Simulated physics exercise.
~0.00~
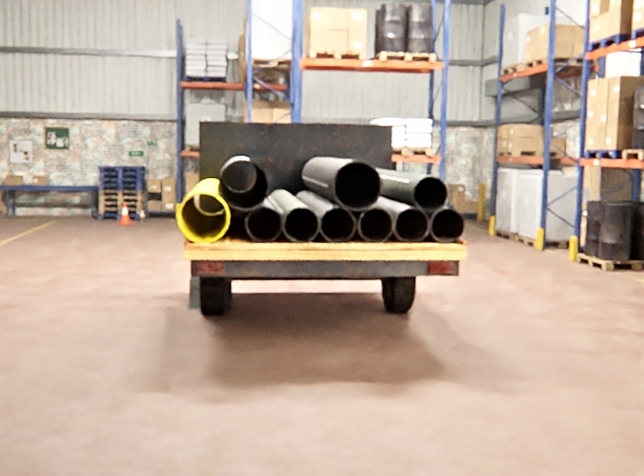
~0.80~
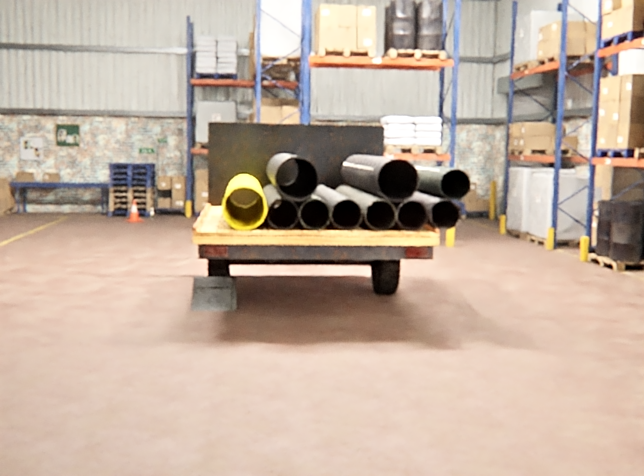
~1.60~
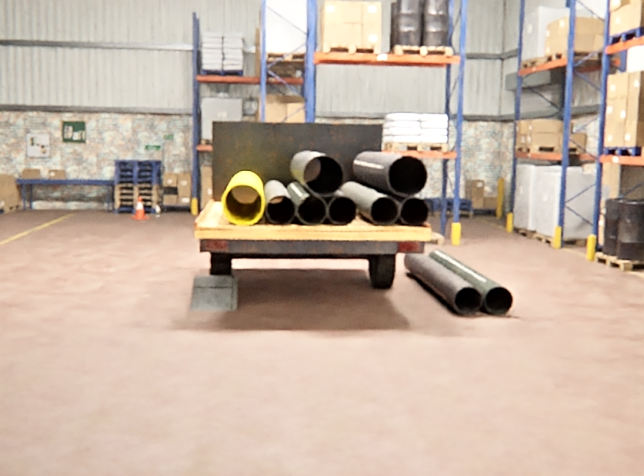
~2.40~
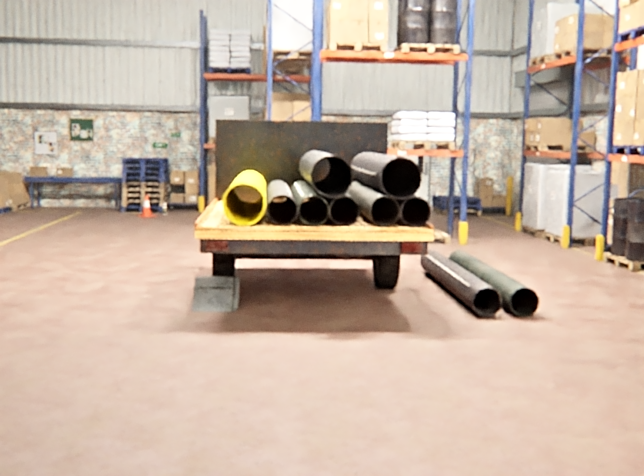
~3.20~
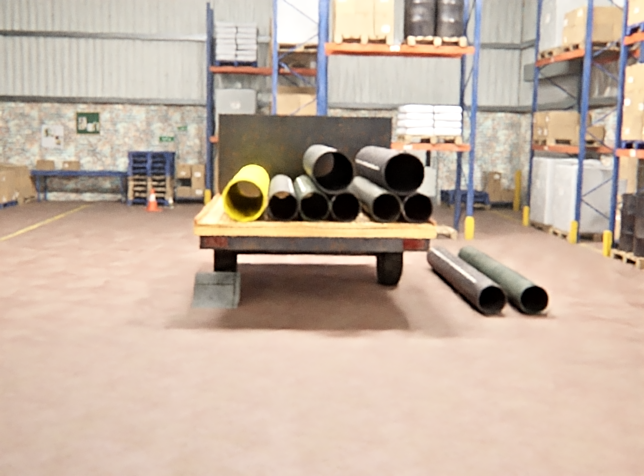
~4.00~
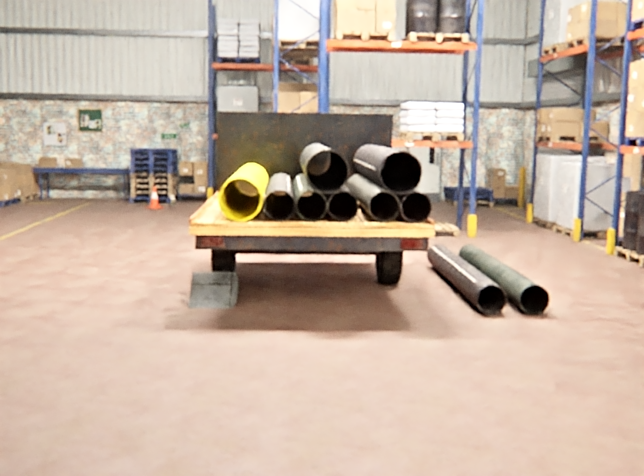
A flatbed trailer with a yellow-edged deck stands in a warehouse, seen from behind, with tall blue and orange racks of boxes beyond it. It carries a stack of hollow black pipes, with one yellow pipe at the left end. The trailer tilts slightly as its left wheel meets a low grey hump on the floor, and the load shifts. Two dark pipes drop off the right side and come to rest side by side on the floor. The trailer stands still, and the yellow pipe stays on the deck at the left with the remaining black ones.
